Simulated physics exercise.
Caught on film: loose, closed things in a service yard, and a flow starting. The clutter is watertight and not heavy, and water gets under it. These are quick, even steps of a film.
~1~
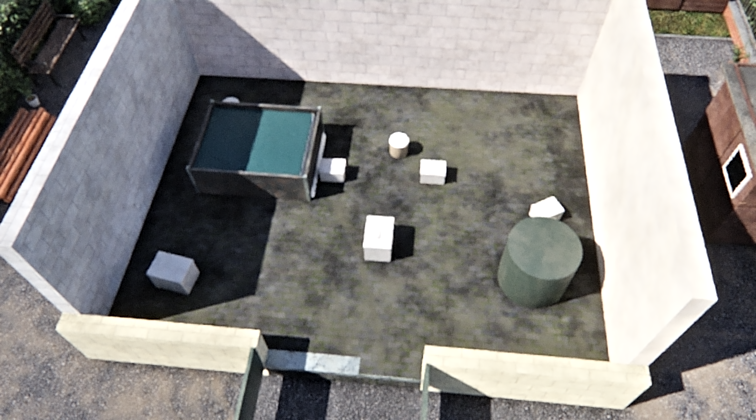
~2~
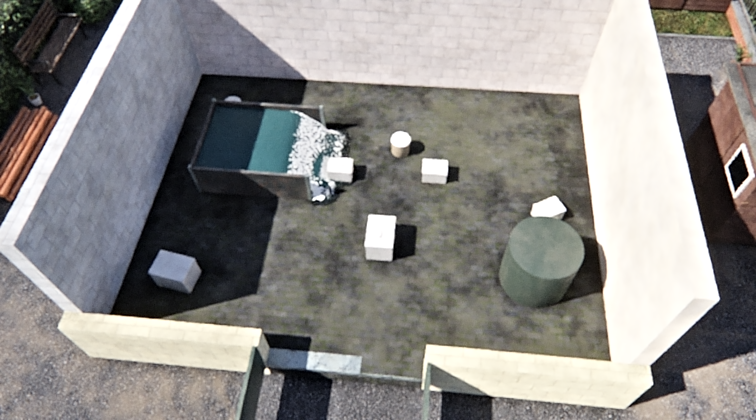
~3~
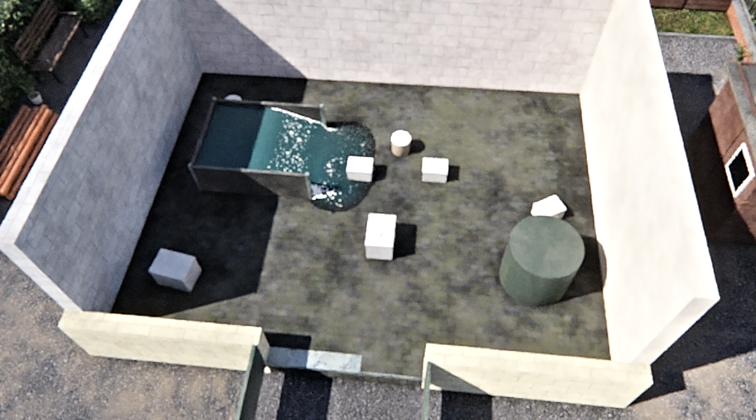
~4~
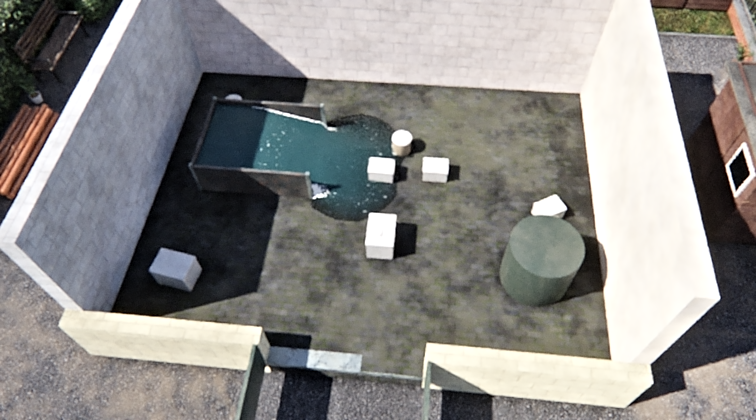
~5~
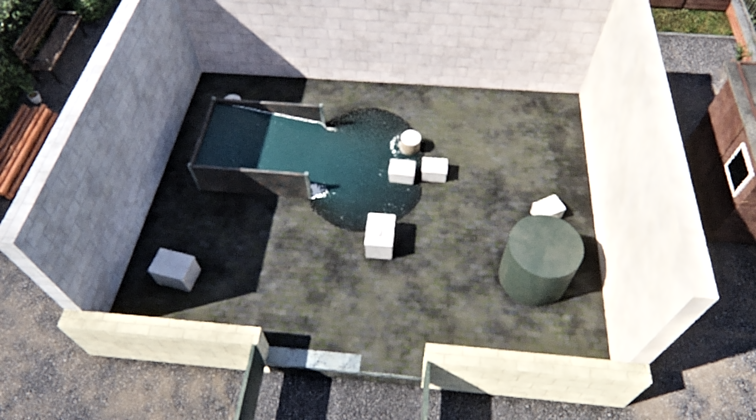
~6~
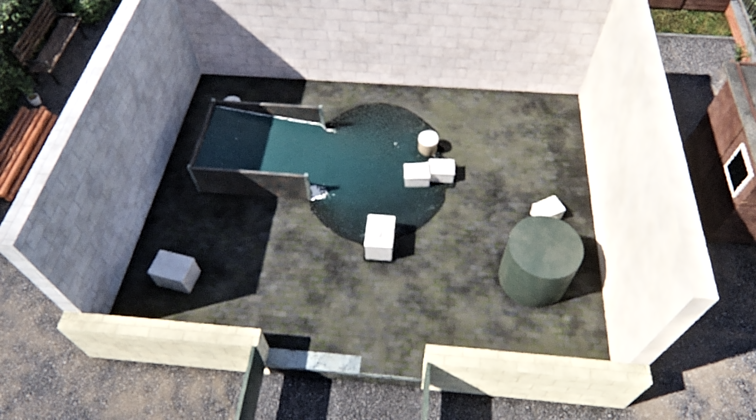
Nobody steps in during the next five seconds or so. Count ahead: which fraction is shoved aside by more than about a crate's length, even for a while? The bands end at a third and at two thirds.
It is two thirds or above.
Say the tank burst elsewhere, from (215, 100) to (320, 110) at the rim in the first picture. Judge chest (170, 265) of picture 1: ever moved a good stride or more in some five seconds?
Verdict: Moved that far.
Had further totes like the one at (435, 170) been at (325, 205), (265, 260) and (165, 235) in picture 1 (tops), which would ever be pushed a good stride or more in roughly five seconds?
In turn: Short of that, never so far, never so far.
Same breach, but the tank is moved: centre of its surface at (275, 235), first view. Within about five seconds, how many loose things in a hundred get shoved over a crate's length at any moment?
Some 40 per cent.
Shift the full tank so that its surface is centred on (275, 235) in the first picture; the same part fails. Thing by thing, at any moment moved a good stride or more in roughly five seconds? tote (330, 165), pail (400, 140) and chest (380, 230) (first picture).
One after the other: Under that, less than that, that far or more.
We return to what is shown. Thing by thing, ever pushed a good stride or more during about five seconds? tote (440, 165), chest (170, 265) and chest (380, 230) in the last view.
As listed: Swept aside, short of that, yes.
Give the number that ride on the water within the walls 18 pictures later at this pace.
I count 4.
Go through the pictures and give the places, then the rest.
A tote at (332, 166) rests on the ground; a pail at (399, 140), on the bottom; 0 of 7 have shifted, in the first frame.
A tote at (340, 165) rests on the ground, close to its start; a pail at (401, 139), on the bottom; 1 of 7 have shifted, in the second frame.
A tote at (360, 165), on the bottom, a stride from its start; a pail at (401, 138), on the bottom; 1 of 7 have shifted, in the third frame.
A tote at (381, 166), on the bottom, a stride from its start; a pail at (402, 138) rests on the ground; 1 of 7 have shifted, in the fourth frame.
A tote at (402, 167) rests on the ground, a stride from its start; a pail at (411, 138) rests on the ground, close to its start; 2 of 7 have shifted, in the fifth frame.
A tote at (417, 171), afloat, a stride from its start; a pail at (429, 138) rests on the ground, a stride from its start; 3 of 7 have shifted, in the sixth frame.
A moment on, 3 of 7 are well off their spots; 1 afloat.
Next, 5 of 7 are well off their spots; 2 afloat.
Later, 5 of 7 are well off their spots; 4 afloat.
In the end, 5 of 7 are well off their spots, and 5 have been at some point; 5 afloat.
